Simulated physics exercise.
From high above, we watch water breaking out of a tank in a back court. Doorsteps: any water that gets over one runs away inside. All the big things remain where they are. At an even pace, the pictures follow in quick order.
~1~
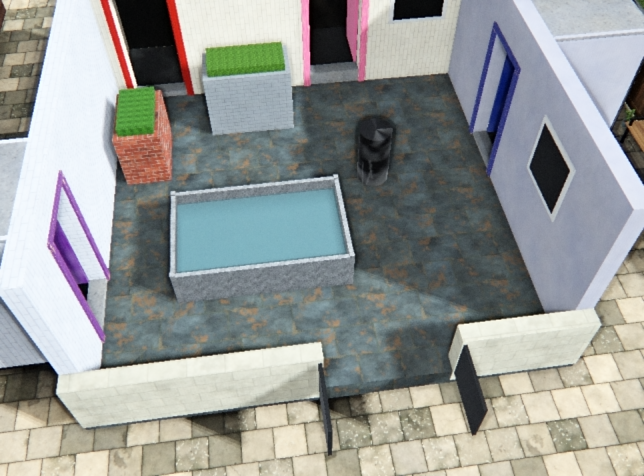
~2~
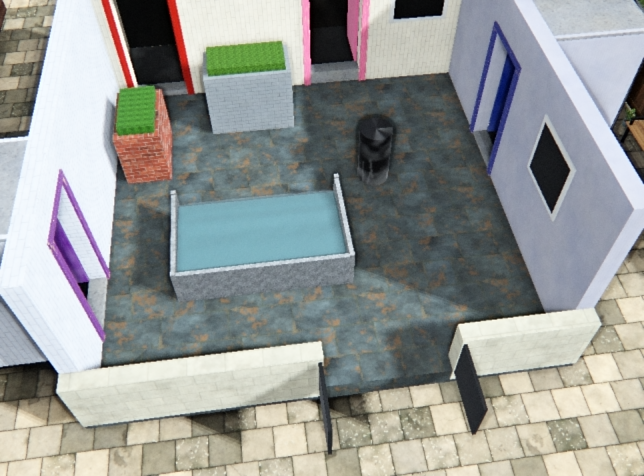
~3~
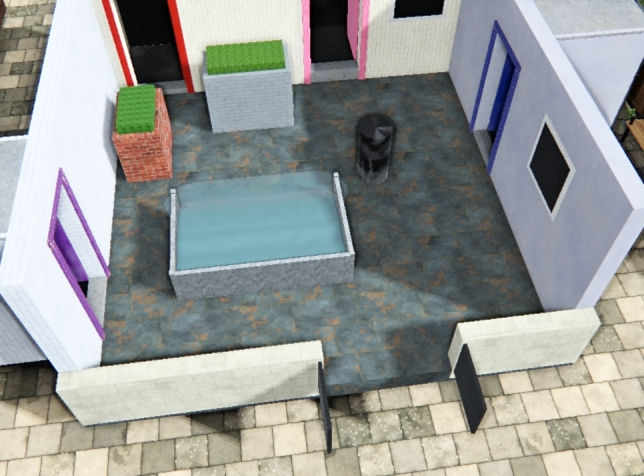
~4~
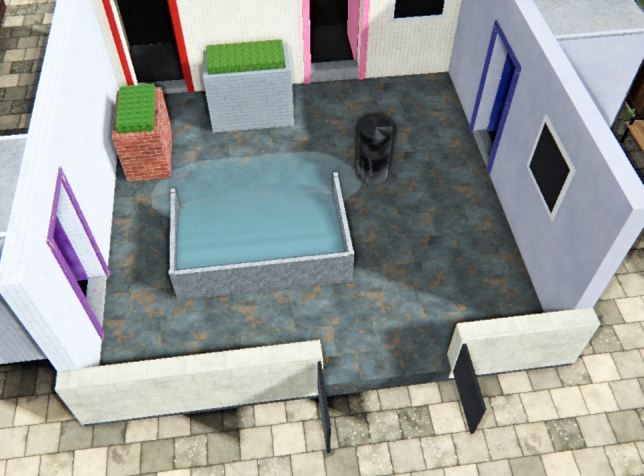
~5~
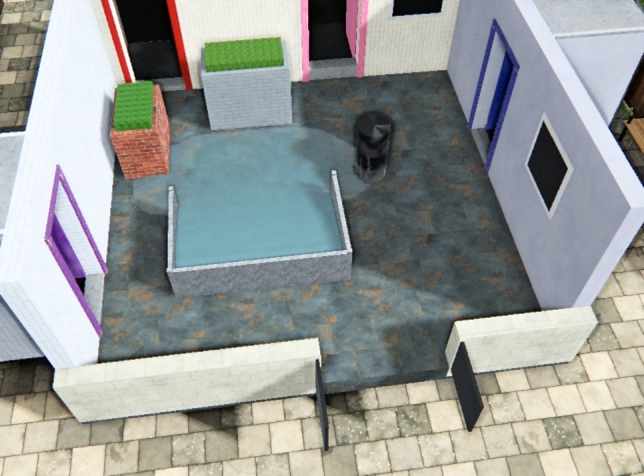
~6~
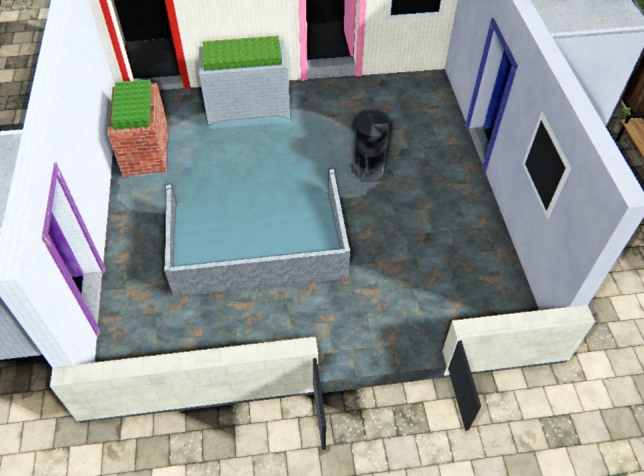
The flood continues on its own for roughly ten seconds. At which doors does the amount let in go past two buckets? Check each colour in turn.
Door by door: The blue door goes past two; the red door goes past two; the pink door stays at two or fewer; the purple door stays at two or fewer.
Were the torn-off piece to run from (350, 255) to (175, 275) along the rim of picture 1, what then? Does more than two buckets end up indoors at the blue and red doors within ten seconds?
I think the blue door remains below the limit and the red door remains below the limit.
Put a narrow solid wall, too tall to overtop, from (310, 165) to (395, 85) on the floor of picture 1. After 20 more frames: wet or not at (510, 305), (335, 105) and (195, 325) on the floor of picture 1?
Taking the points in order, they are high and dry, inundated and high and dry.
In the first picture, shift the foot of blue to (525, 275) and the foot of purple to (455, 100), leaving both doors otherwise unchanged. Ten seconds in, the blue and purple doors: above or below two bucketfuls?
The blue one remains below the limit, while the purple one crosses the limit.
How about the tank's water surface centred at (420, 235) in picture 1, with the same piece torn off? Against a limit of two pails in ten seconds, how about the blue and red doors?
Blue door tops it, red door misses it.
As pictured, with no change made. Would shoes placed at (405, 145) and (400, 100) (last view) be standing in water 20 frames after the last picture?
In that order: Covered, awash.
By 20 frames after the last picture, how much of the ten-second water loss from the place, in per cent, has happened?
By my reckoning, 35 %.
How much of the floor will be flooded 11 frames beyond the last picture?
Roughly 40 percent, I'd say.
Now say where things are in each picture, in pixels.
In the first frame, still water in the tank at (260, 227).
In the second frame, the front is at a hidden place, out from the gap on the tank's far side.
In the third frame, the front is at a hidden place, out from the gap on the tank's far side.
In the fourth frame, water pours out on the tank's far side and has run to (346, 169).
In the fifth frame, the front is at (140, 180), out from the gap on the tank's far side.
In the sixth frame, the front is at (314, 115), out from the gap on the tank's far side.
A moment on, water covers 30 % of the floor; the blue door not reached, the red door under two buckets in, the pink door wet at the sill, nothing in, the purple door not reached.
Next, water covers 40 % of the floor; the blue door not reached, the red door over two buckets in, the pink door wet at the sill, nothing in, the purple door not reached.
Then, water covers 55 % of the floor; the blue door wet at the sill, nothing in, the red door far over two buckets in, the pink door wet at the sill, nothing in, the purple door wet at the sill, nothing in.
Later, water covers 80 % of the floor; the blue door over two buckets in, the red door far over two buckets in, the pink door wet at the sill, nothing in, the purple door wet at the sill, nothing in.
In the end, water covers 95 % of the floor; the blue door over two buckets in, the red door far over two buckets in, the pink door wet at the sill, nothing in, the purple door wet at the sill, nothing in.
